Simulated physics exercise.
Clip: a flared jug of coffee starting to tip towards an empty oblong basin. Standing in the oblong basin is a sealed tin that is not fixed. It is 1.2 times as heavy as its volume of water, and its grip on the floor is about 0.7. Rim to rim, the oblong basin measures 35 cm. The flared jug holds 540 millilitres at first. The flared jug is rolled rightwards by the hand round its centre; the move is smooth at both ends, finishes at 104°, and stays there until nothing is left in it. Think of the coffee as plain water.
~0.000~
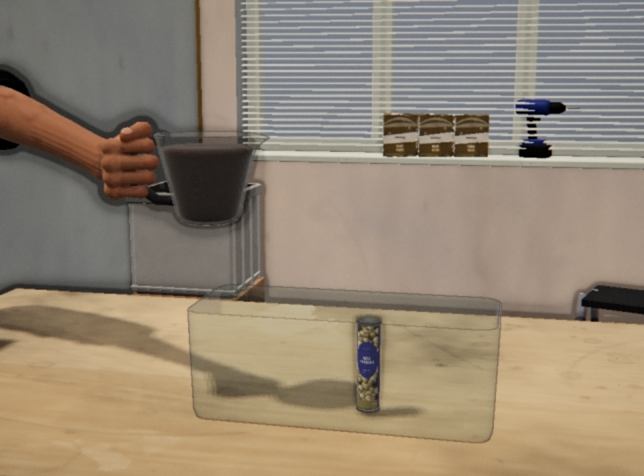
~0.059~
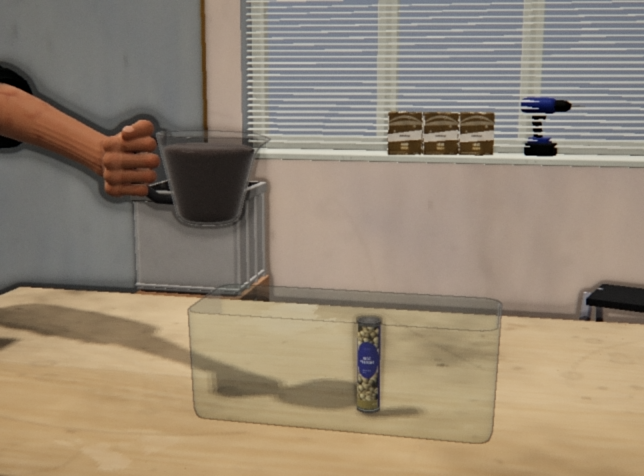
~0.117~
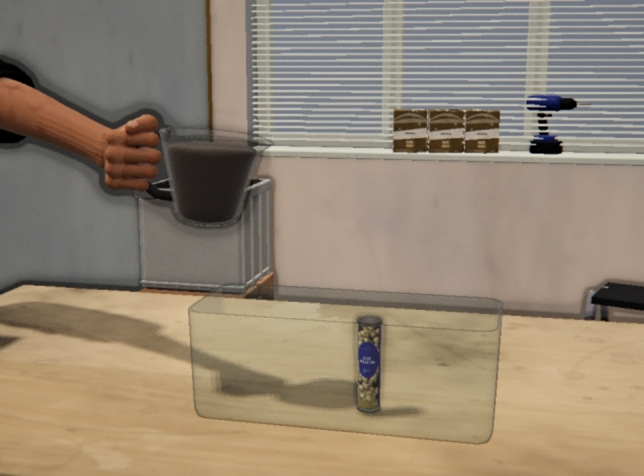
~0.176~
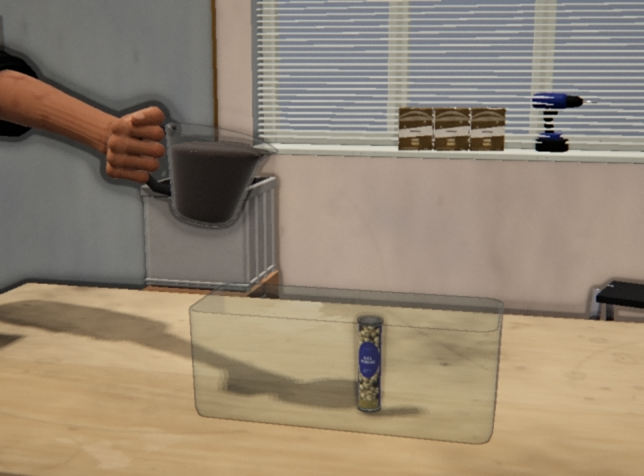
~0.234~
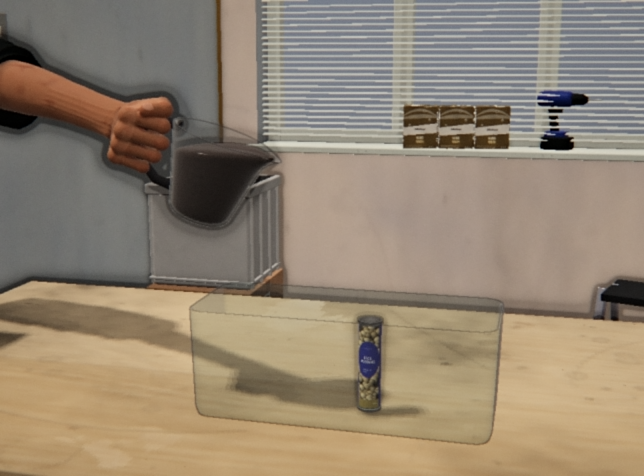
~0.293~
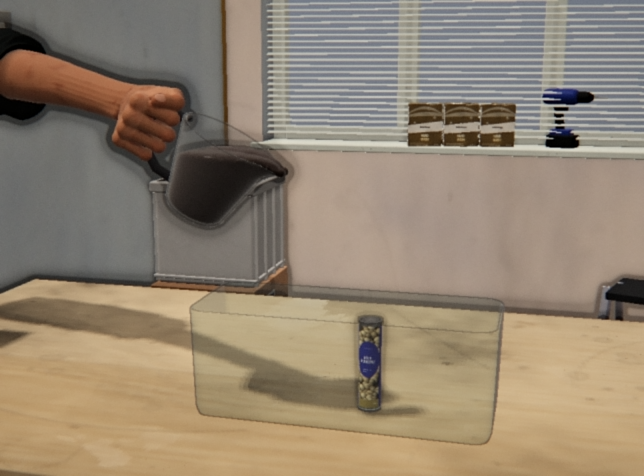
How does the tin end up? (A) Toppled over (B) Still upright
Option B: Still upright.
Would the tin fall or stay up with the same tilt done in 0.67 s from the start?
Outcome - the tin remains standing.
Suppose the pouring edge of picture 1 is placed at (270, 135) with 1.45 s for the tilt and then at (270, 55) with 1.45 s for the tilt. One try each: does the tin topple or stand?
Try 1: Still standing; try 2: Tipped over.
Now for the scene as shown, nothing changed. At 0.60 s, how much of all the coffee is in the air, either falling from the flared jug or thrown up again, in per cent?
About 28 per cent.
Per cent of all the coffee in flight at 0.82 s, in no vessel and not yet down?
Airborne fraction: Approx. 8 %.
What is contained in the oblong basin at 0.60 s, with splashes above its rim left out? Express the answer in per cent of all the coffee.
Near 30 in a hundred.
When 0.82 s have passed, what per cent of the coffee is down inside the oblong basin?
88 per cent, give or take a little.
By 0.60 s the tilt is 87° and 41 per cent is still to pour; the tin stands where it began.
By 0.82 s the tilt is 104° and 4 per cent is still to pour; the tin stands where it began.
By 1.06 s the tilt is 104° and 0 per cent is still to pour; the tin stands where it began.
By 1.31 s the tilt is 104° and 0 per cent is still to pour; the tin stands where it began.
At rest the tin stands where it began.
